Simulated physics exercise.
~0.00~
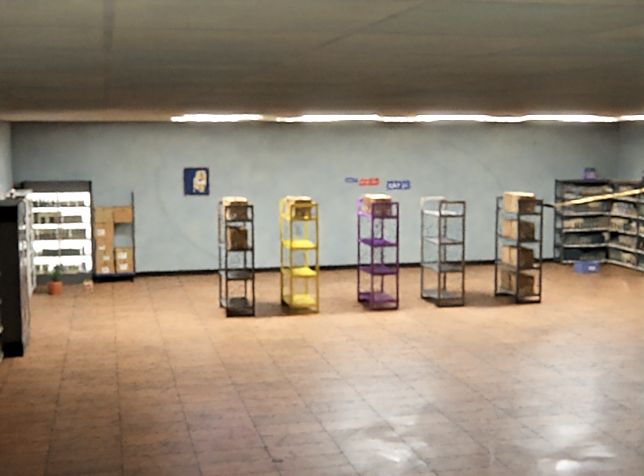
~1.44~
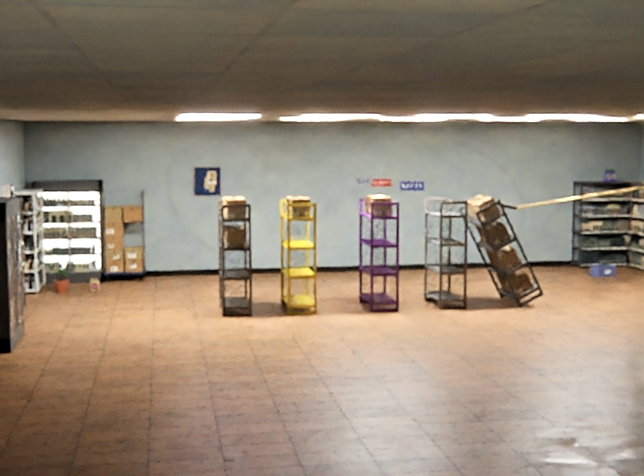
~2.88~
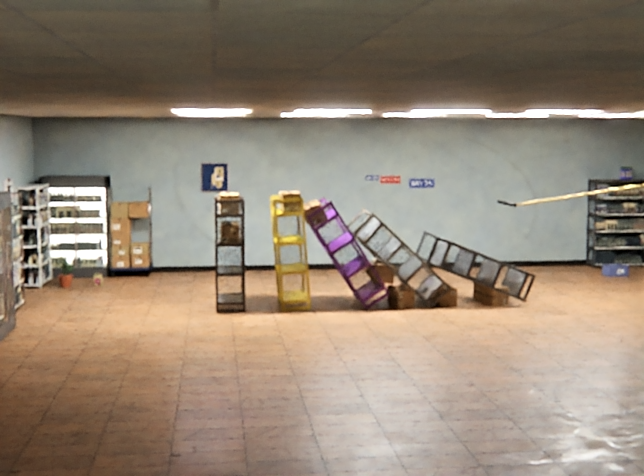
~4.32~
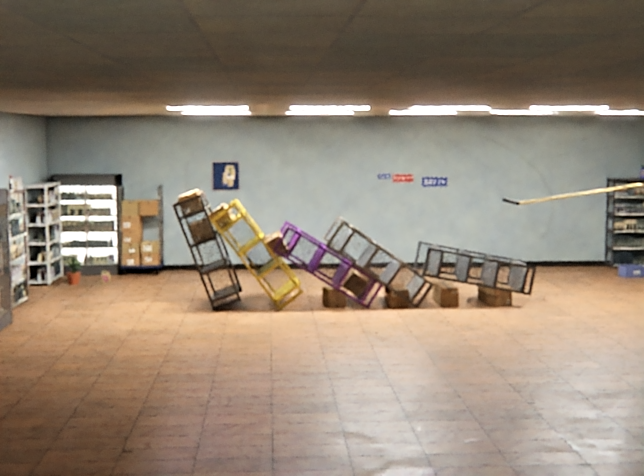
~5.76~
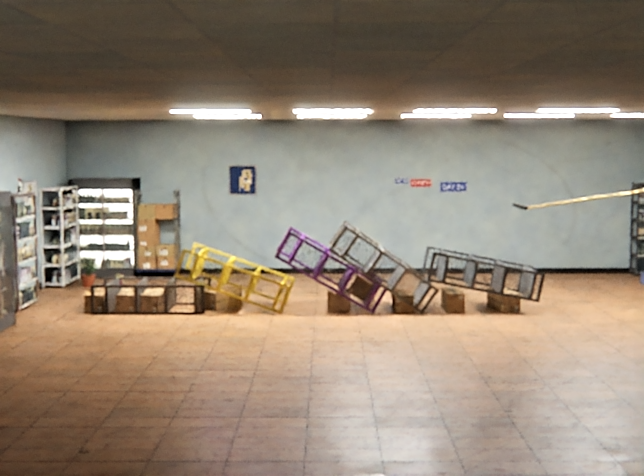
Tiled storeroom with a pole tipping the right-hand shelf unit, five units toppling leftward in a chain, cartons spilling, none left standing.
